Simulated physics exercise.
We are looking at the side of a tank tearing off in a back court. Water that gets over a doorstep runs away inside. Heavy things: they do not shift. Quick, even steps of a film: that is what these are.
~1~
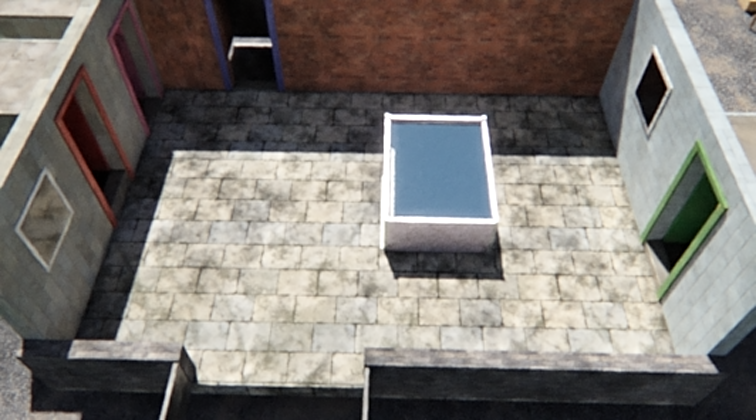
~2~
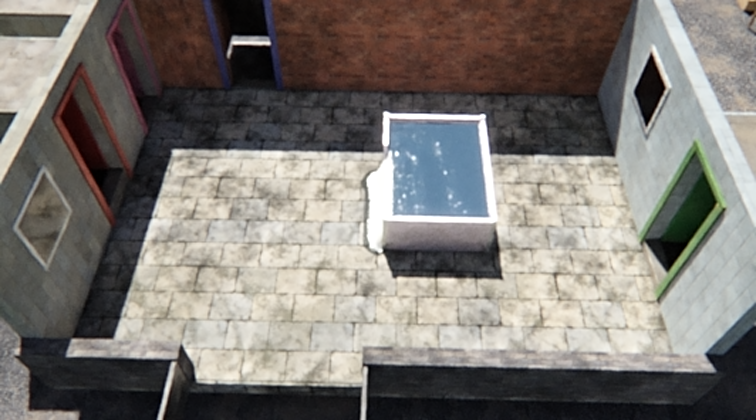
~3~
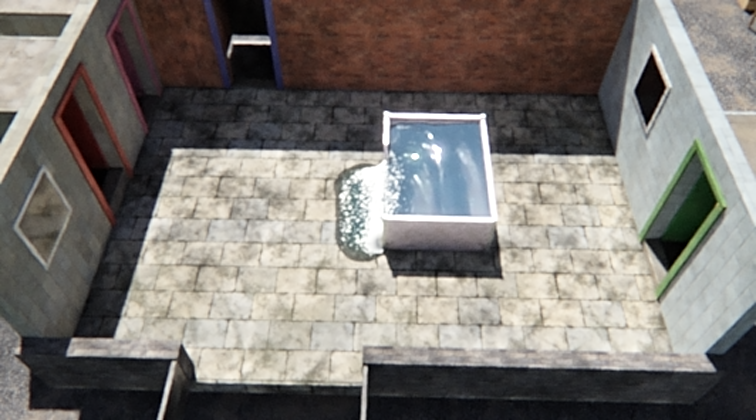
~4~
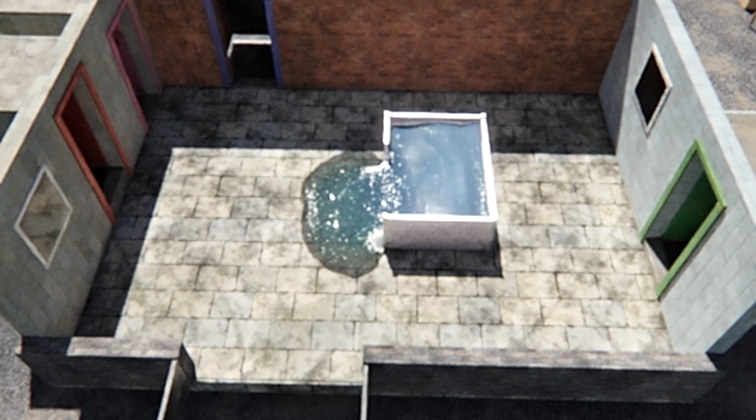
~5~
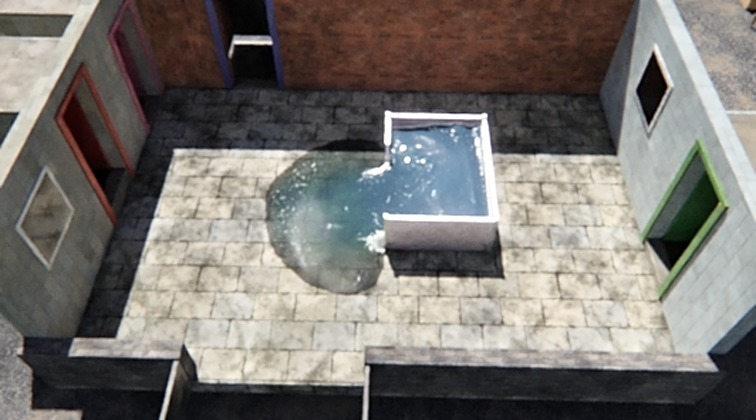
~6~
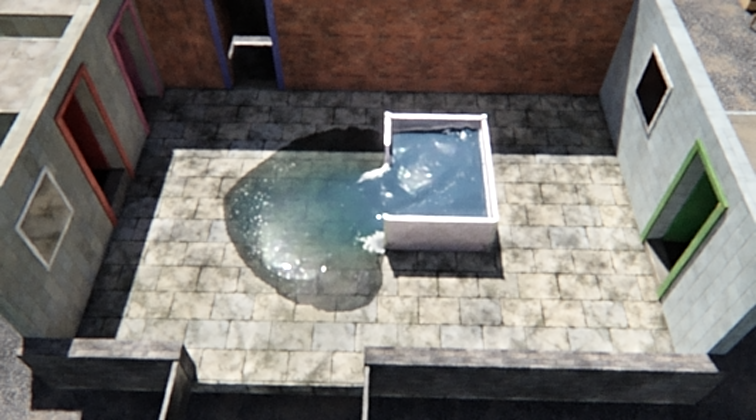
Water in a white-rimmed open tank bursts out through its left side onto the sunlit paving of a walled court, foaming at first, then spreading leftward in a widening, rounded pool while the water inside the tank churns.
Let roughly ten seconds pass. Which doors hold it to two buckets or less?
Outcome: Red door: Not over the line on that one; blue door: Over the line on that one; pink door: Over the line on that one; green door: Not over the line on that one.
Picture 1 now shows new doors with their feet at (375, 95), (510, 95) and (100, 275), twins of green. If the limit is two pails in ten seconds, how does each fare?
Stays below the line; stays below the line; crosses the line.
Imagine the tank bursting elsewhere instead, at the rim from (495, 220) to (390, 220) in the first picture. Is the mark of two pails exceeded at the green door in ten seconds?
The green door stays within the limit.
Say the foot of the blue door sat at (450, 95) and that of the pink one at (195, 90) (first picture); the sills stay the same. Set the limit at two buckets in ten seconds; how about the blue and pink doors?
Well, the blue one stays within bounds, and as for the pink one, it runs over.
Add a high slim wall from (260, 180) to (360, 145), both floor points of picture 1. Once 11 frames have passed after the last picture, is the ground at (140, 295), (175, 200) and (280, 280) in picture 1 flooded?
Taking the points in order, they are inundated, inundated and inundated.
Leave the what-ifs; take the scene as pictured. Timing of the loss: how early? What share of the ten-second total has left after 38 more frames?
My figure is about 60 in a hundred.
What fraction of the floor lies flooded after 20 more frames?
Roughly 45 percent, I reckon.
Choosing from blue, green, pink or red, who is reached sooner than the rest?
It's the door marked red.
A moment on, water covers 35 % of the floor; the red door wet at the sill, nothing in, the blue door not reached, the pink door not reached, the green door not reached.
Next, water covers 45 % of the floor; the red door wet at the sill, nothing in, the blue door wet at the sill, nothing in, the pink door under two buckets in, the green door not reached.
Then, water covers 45 % of the floor; the red door wet at the sill, nothing in, the blue door under two buckets in, the pink door over two buckets in, the green door not reached.
Later, water covers 55 % of the floor; the red door wet at the sill, nothing in, the blue door over two buckets in, the pink door far over two buckets in, the green door not reached.
In the end, water covers 80 % of the floor; the red door wet at the sill, nothing in, the blue door over two buckets in, the pink door far over two buckets in, the green door not reached.
